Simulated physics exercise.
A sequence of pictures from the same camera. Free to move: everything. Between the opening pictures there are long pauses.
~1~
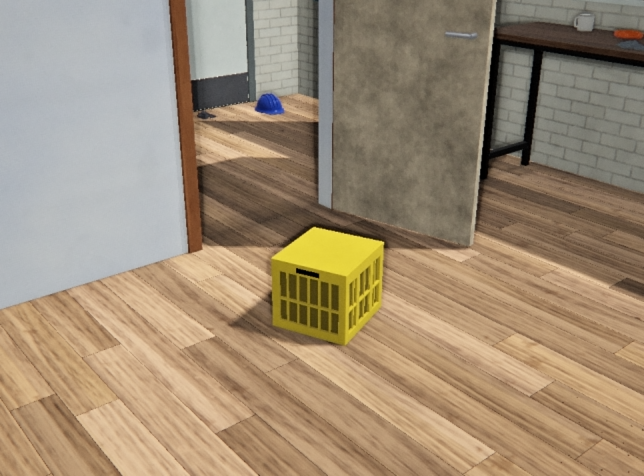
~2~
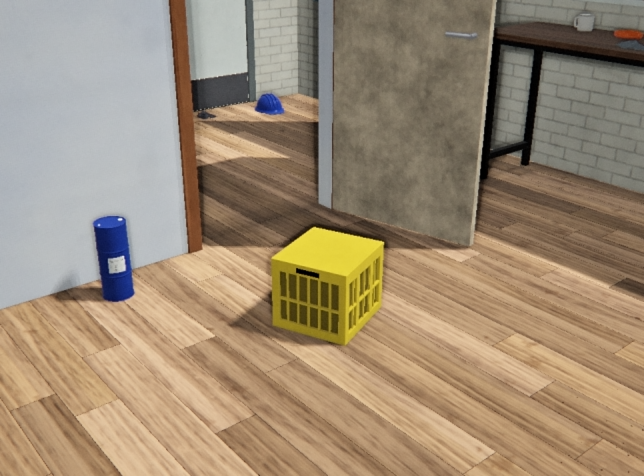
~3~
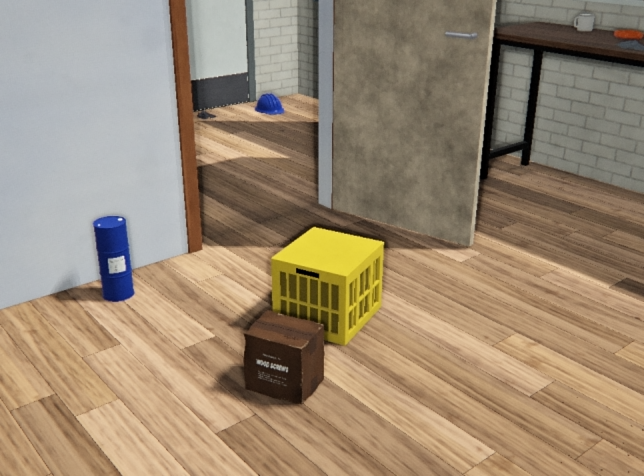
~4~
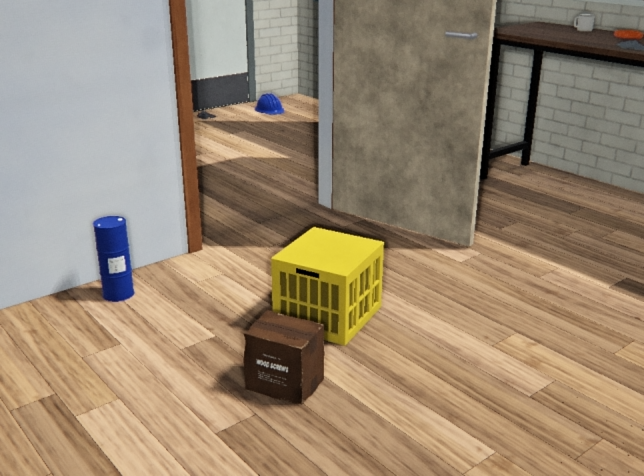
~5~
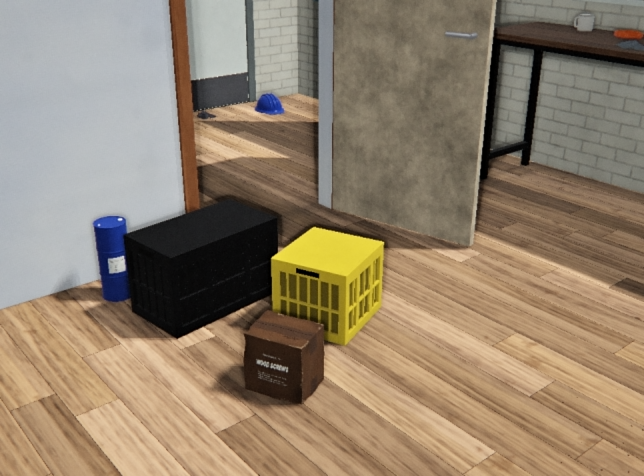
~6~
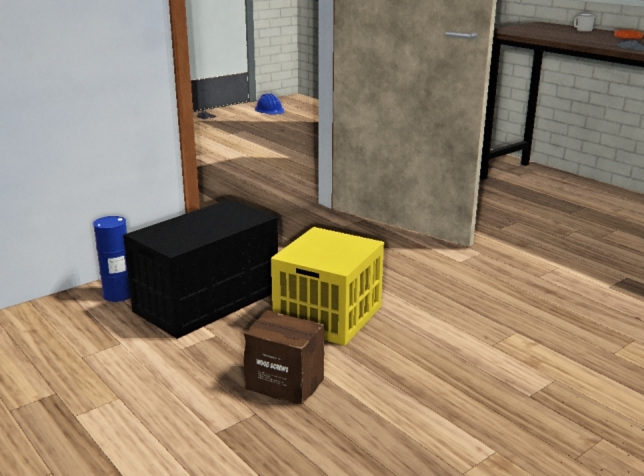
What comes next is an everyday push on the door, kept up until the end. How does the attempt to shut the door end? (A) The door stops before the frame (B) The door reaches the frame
The answer is B.
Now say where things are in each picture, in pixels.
Door wide open and still; yellow crate (329, 284), in the first picture.
Door wide open and still; yellow crate (329, 284), in the second picture.
Door wide open and still; blue canister (114, 259); brown box (284, 357), in the third picture.
Door wide open and still; yellow crate (329, 284); blue canister (114, 259), in the fourth picture.
Door wide open and still; brown box (284, 357); yellow crate (329, 284), in the fifth picture.
Door wide open and still; black chest (205, 264); blue canister (114, 259), in the sixth picture.
Then, 0.70 s on from there, open by 82°.
Then, 1.20 s on from there, open by 52°.
Then, 1.70 s on from there, open by 19°.
In the end, open by 0°; all 4 unmoved. At the end, from the last picture's camera, black chest near (205, 264).
